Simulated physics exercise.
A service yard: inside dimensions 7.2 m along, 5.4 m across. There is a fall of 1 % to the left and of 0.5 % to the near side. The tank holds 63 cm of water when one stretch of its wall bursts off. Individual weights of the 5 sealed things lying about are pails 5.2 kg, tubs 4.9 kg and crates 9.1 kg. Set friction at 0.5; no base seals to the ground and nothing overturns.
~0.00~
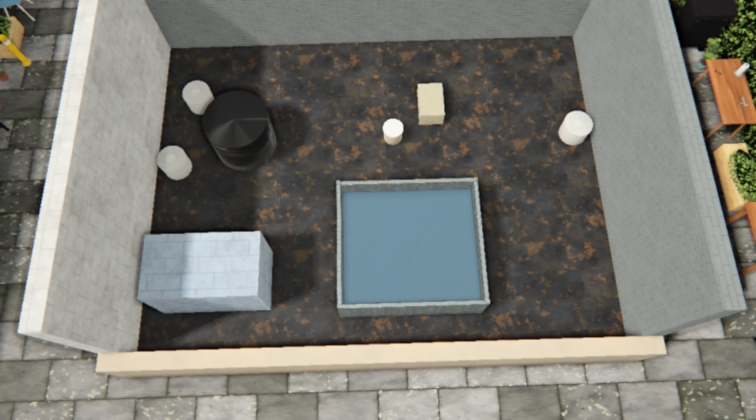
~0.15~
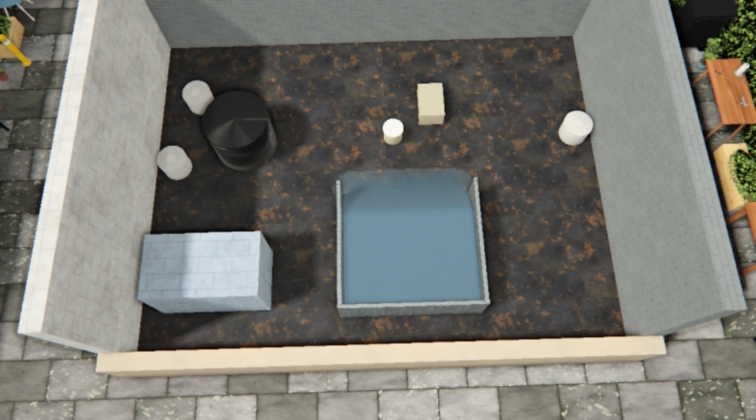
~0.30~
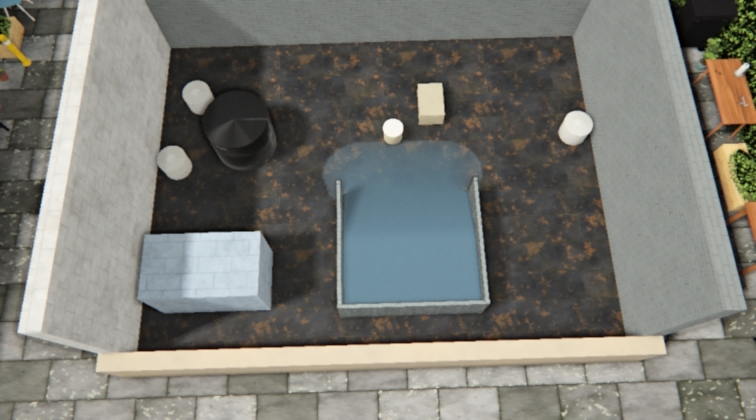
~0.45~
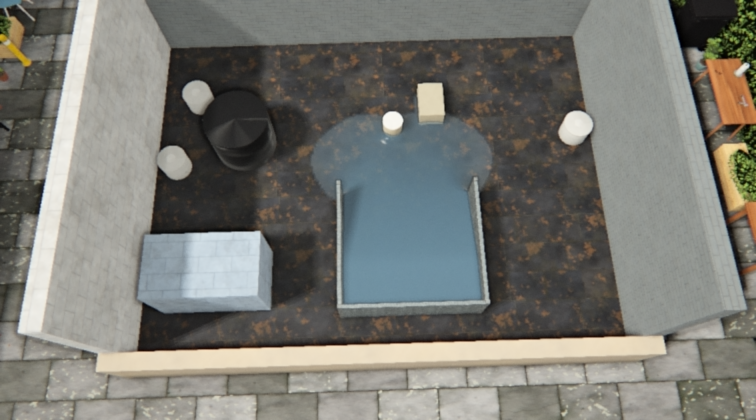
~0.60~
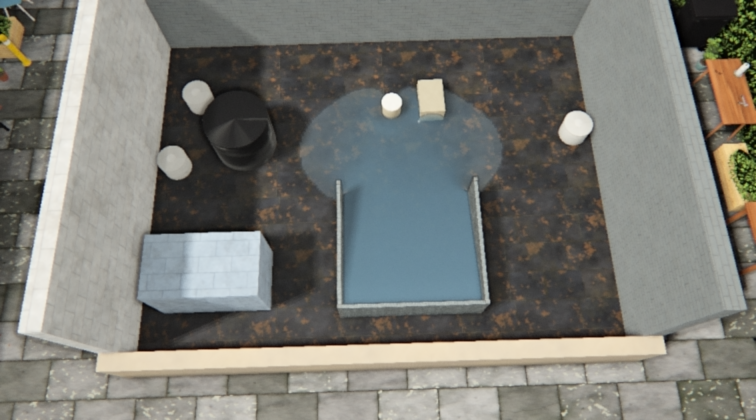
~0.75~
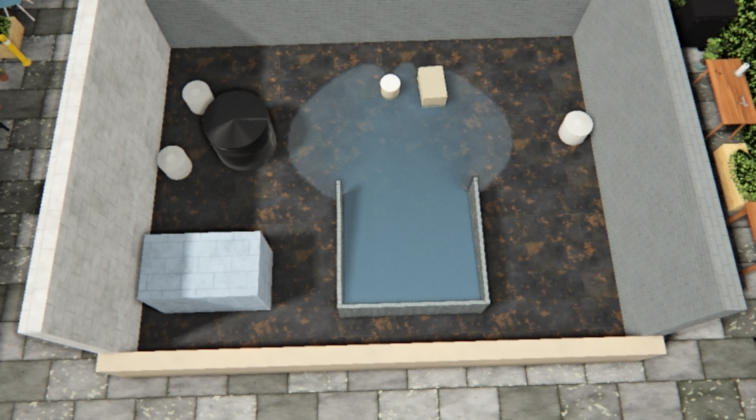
Water poured out of the tank's open far side and spread in a widening pool across the dark yard floor, pushing a small white tub away first, then nudging a pale crate back as well.
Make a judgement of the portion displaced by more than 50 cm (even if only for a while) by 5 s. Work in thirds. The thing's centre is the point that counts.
The share is at least two thirds.
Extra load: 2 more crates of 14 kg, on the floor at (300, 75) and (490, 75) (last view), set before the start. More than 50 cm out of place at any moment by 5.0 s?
First goes beyond, then goes beyond.
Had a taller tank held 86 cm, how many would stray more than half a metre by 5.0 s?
5.
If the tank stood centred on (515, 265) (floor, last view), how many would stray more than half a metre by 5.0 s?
Count: 5.
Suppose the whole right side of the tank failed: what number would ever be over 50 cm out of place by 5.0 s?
Then 2 of them would.
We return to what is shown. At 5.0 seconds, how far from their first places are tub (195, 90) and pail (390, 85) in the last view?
The first ends 200 centimetres from its start and the second 350 centimetres.
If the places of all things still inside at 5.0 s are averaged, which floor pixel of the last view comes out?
Close to pixel (345, 222).
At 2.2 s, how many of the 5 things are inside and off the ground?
At that instant the tally stands at 2.
After 1.1 s 2 of 5 are over 50 cm from their spots; 1 afloat.
After 2.2 s 2 of 5 are over 50 cm from their spots; 2 afloat.
After 3.5 s 4 of 5 are over 50 cm from their spots; 3 afloat.
After 5.0 s 5 of 5 are over 50 cm from their spots, and 5 have been at some point; 3 afloat.
